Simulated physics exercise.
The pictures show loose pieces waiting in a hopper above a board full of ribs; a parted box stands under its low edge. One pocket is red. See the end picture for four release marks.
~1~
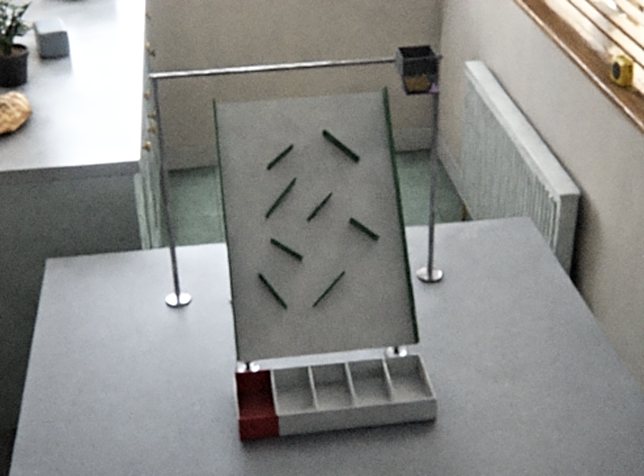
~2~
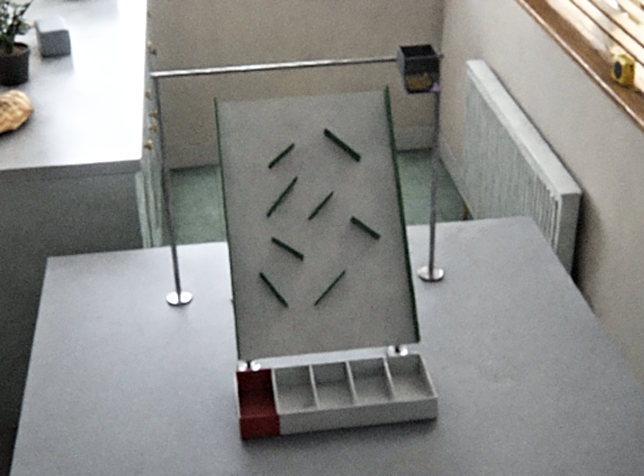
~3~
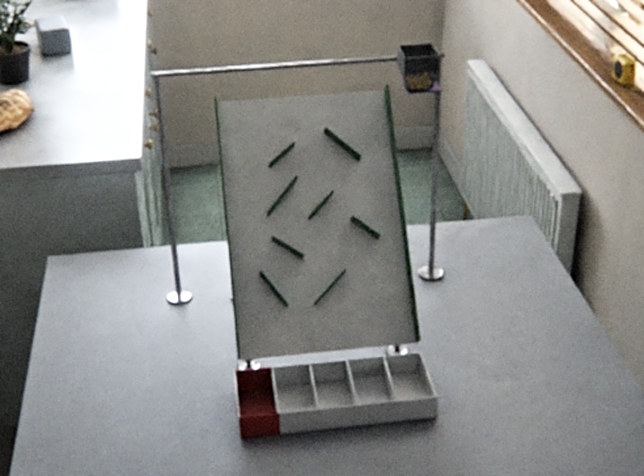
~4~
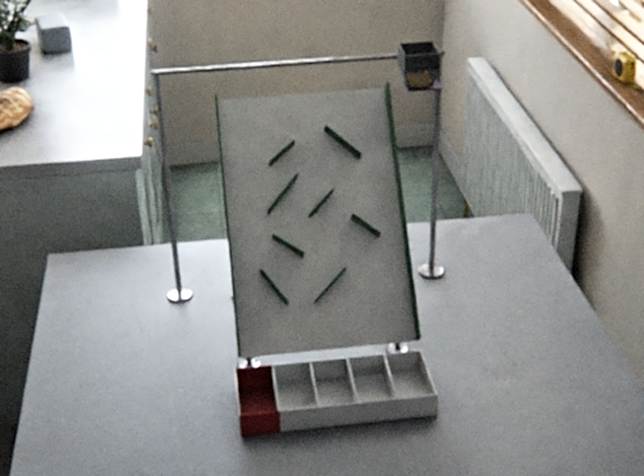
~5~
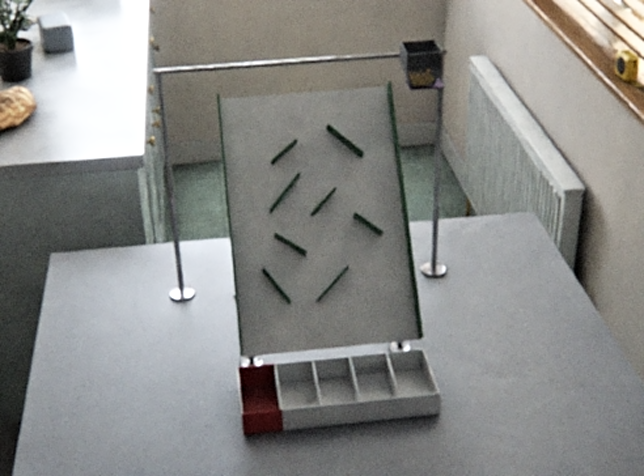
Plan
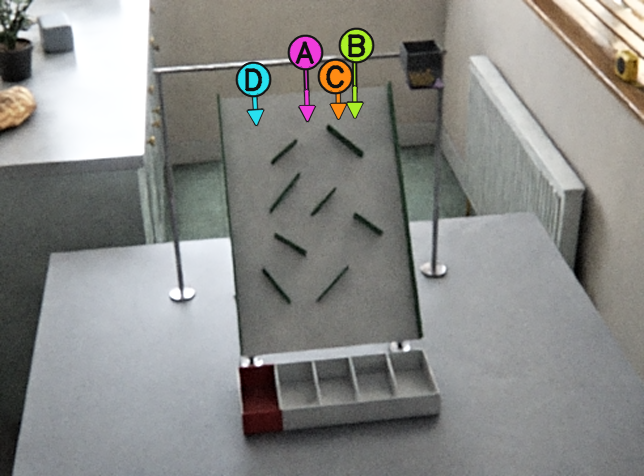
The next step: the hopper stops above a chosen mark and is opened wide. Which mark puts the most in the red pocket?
It is D.
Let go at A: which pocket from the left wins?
The second.
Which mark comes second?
That would be A.
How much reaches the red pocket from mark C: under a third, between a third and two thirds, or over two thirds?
Under a third.
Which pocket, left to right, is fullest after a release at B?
It is the fifth one.
On the marked copy, mark A meets the board at (307, 115); mark B meets the board at (354, 112); mark C meets the board at (338, 113); mark D meets the board at (256, 119).
Choosing A, a small part in the red pocket, most in other pockets.
Choosing B, none in the red pocket, nearly all in other pockets, a small part outside the box.
Choosing C, none in the red pocket, most in other pockets, a stray few held on the board, about a quarter outside the box.
Choosing D, about two thirds in the red pocket, about a quarter in other pockets, a small part outside the box.
